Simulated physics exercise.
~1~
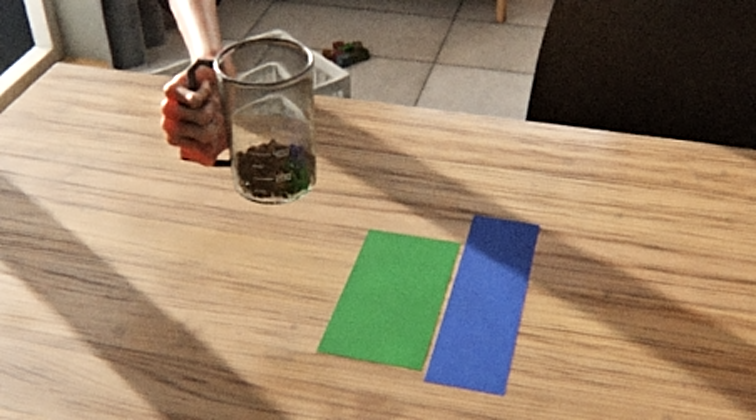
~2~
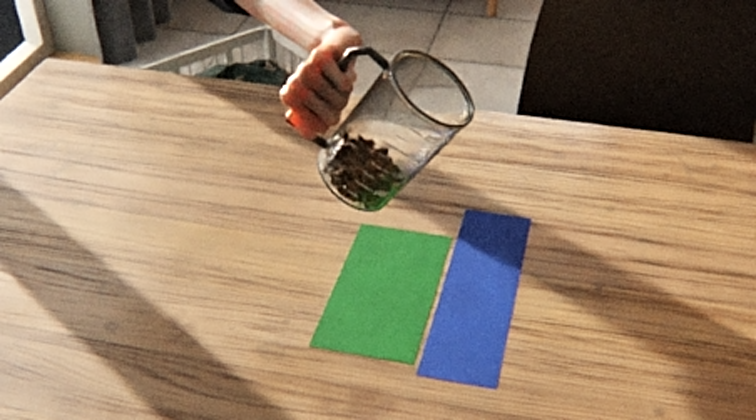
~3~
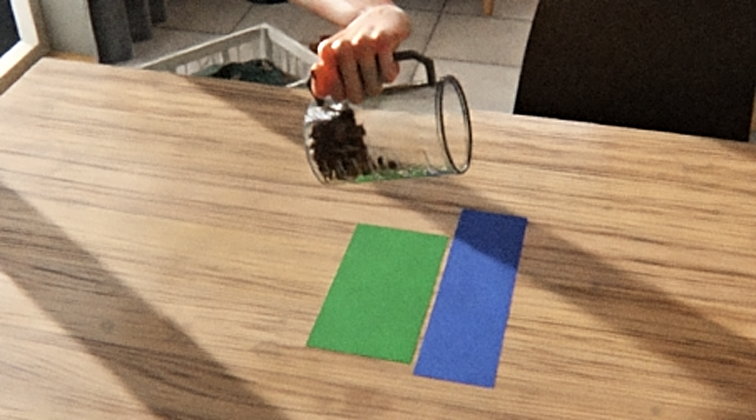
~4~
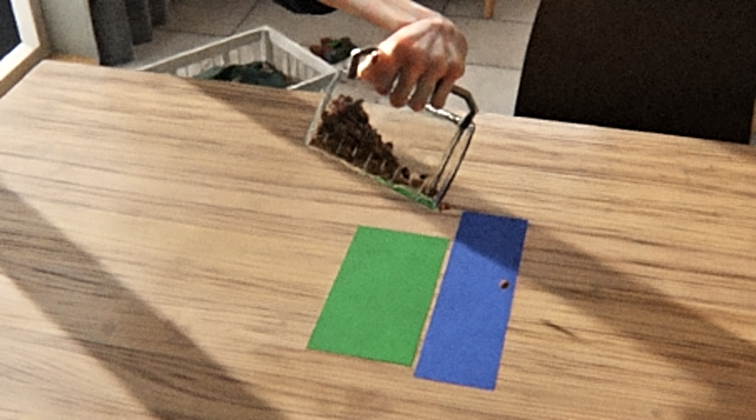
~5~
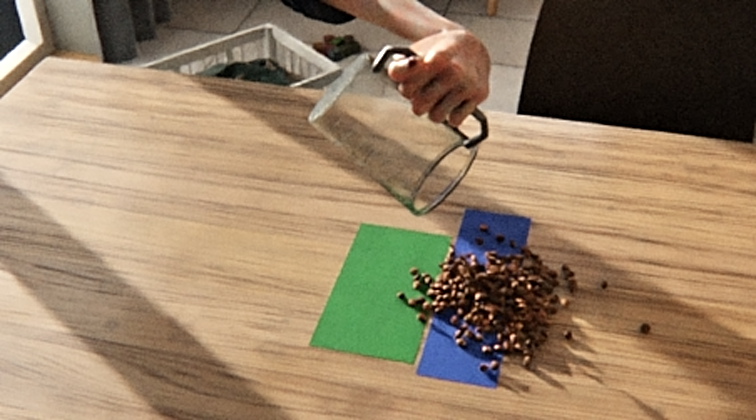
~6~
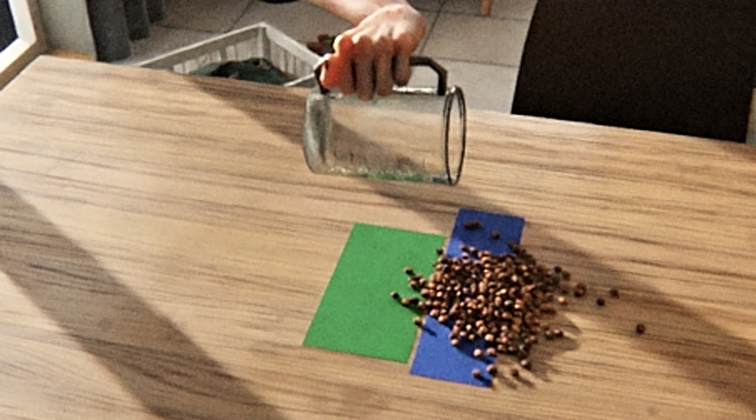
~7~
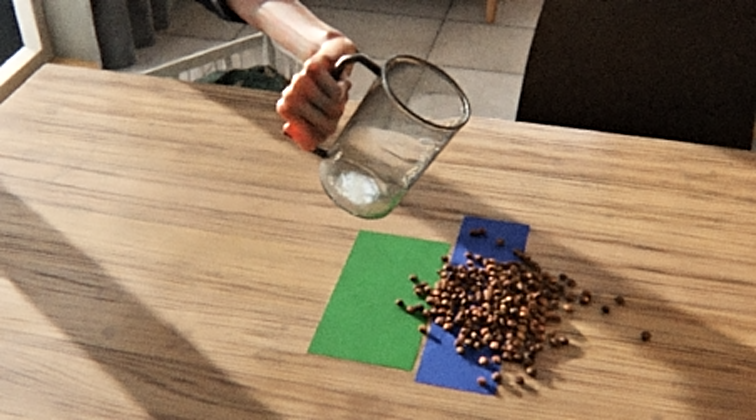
Over a wooden table, a hand tips a clear jug, spilling brown pieces mostly across the blue mat.
